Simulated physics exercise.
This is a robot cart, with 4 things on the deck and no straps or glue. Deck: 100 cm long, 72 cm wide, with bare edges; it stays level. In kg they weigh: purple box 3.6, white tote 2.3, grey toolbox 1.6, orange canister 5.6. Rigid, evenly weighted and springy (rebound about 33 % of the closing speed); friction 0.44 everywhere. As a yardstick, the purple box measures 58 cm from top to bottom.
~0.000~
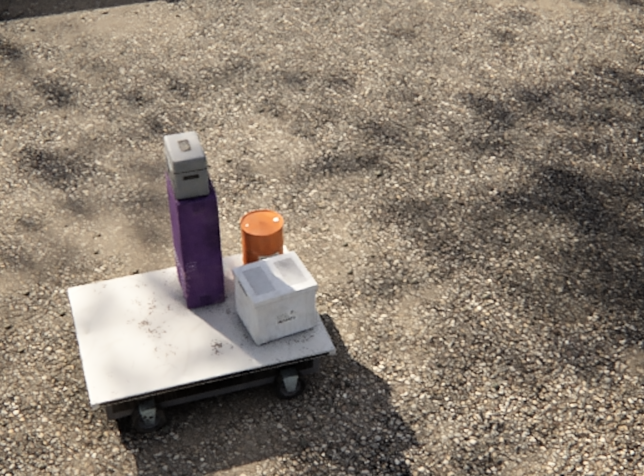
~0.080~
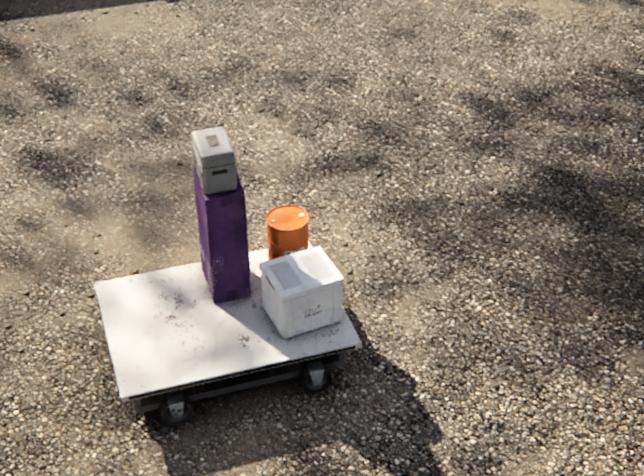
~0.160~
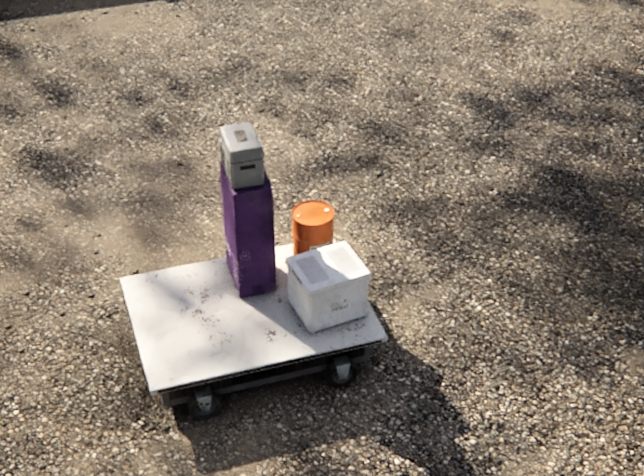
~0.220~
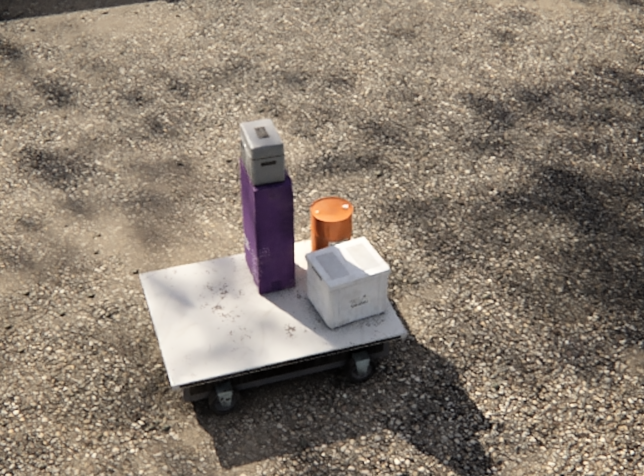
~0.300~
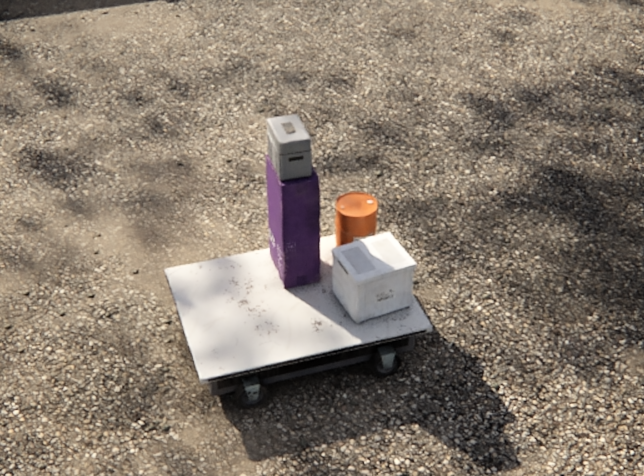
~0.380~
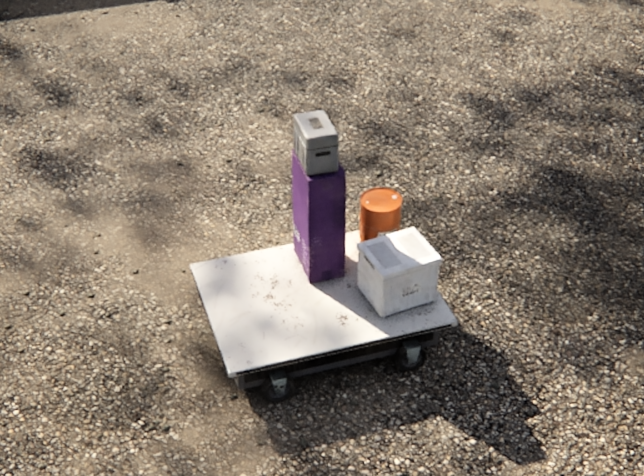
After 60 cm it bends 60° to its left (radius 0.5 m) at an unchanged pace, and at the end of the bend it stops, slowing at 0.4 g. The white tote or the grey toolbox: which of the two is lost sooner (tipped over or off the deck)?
It is the former, the white tote.
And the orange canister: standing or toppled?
The orange canister is still upright.
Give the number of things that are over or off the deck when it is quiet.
In all, 3.
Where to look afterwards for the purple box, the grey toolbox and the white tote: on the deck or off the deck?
The purple box is still on the deck; the grey toolbox finishes off the deck; the white tote finishes off the deck.
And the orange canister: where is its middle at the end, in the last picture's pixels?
At about (462, 106).
By 0.68 s, 102 cm covered, turned 31°; grey toolbox tilted 12° near (393, 115); white tote 26 cm from its spot near (478, 231); orange canister 29 cm from its spot.
By 0.88 s, 132 cm covered, turned 58°; white tote now off the deck; grey toolbox tilted 37° near (428, 113); purple box tilted 37°.
By 1.18 s, 167 cm covered, turned 60°; grey toolbox now off the deck; purple box on its side; orange canister 53 cm from its spot.
When it is over (1.8 s), off the deck, white tote and grey toolbox; lying over on the deck, purple box; not toppled but over 10 cm from the start, orange canister. End places, in pixels of the last picture, white tote near (552, 228). White tote went at 0.70 s; grey toolbox went at 0.88 s.
